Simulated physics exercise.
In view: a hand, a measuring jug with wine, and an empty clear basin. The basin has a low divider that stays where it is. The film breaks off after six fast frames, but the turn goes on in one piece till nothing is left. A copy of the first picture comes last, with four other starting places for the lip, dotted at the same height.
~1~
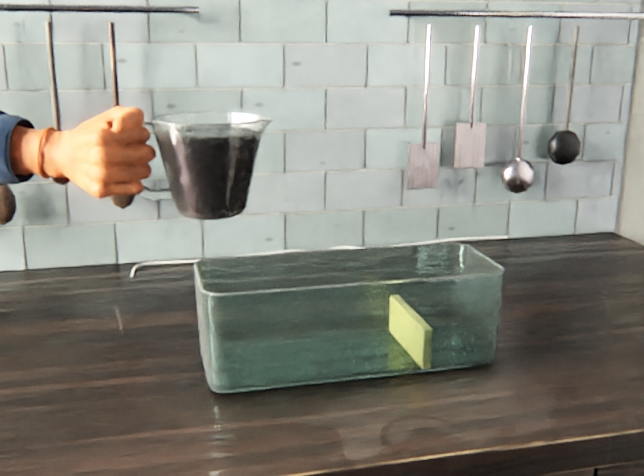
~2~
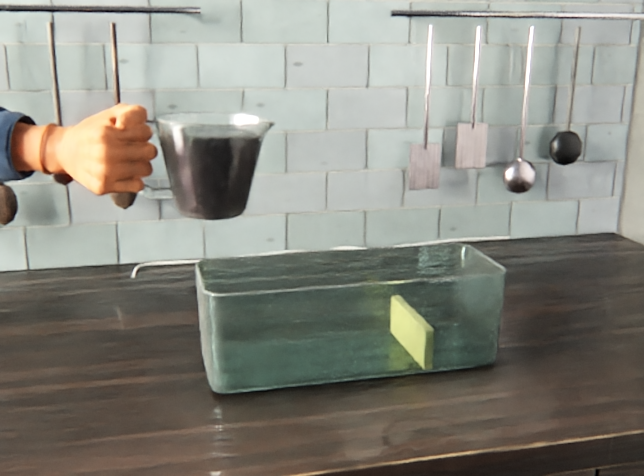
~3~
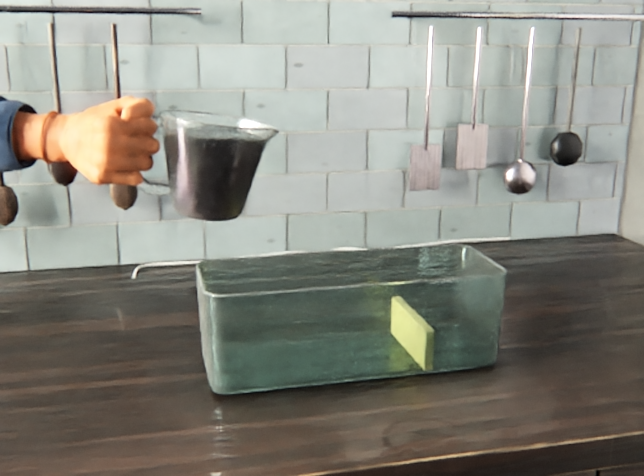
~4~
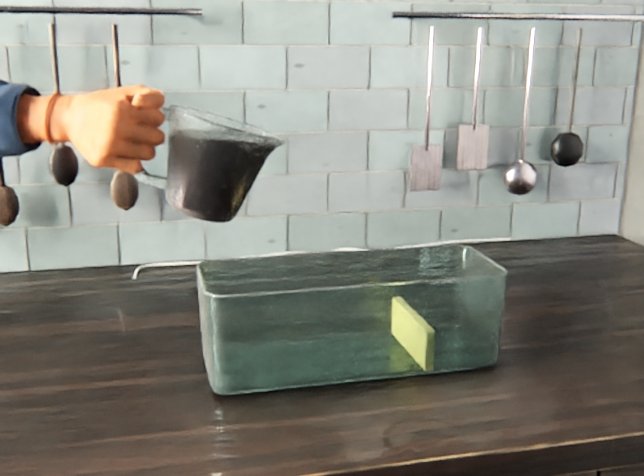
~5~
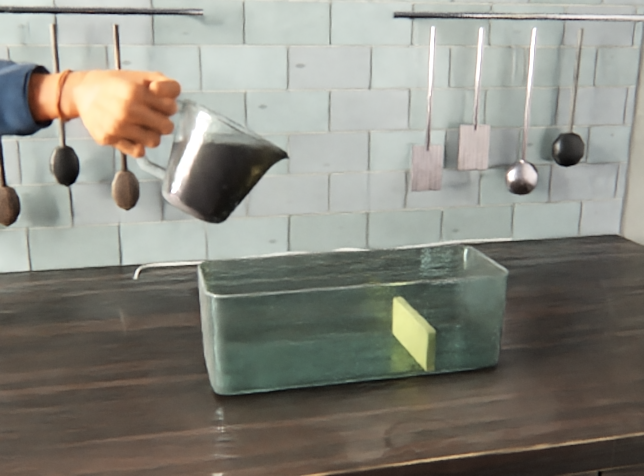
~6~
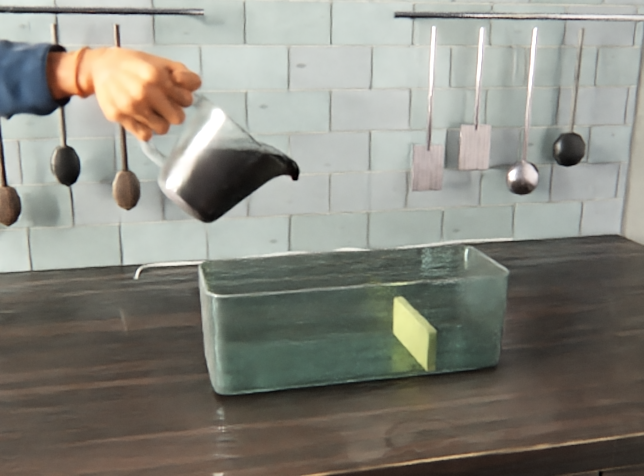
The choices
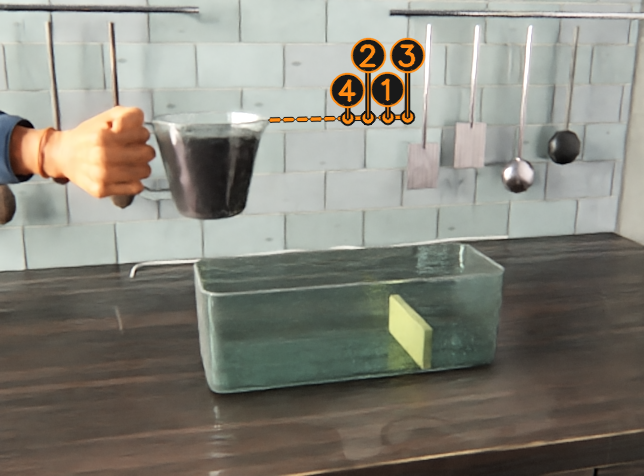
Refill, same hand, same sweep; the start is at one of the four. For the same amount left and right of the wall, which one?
It is 2.
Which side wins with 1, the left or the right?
The right side.
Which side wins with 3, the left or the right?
The right one.
On the marked copy, 1 at (387, 117); 2 at (368, 117); 3 at (407, 117); 4 at (347, 118).
If 1 is chosen, about 16 % ends left of the wall and 82 % right of it.
If 2 is chosen, about 56 % ends left of the wall and 42 % right of it.
If 3 is chosen, about 19 % ends left of the wall and 78 % right of it.
If 4 is chosen, about 89 % ends left of the wall and 10 % right of it.
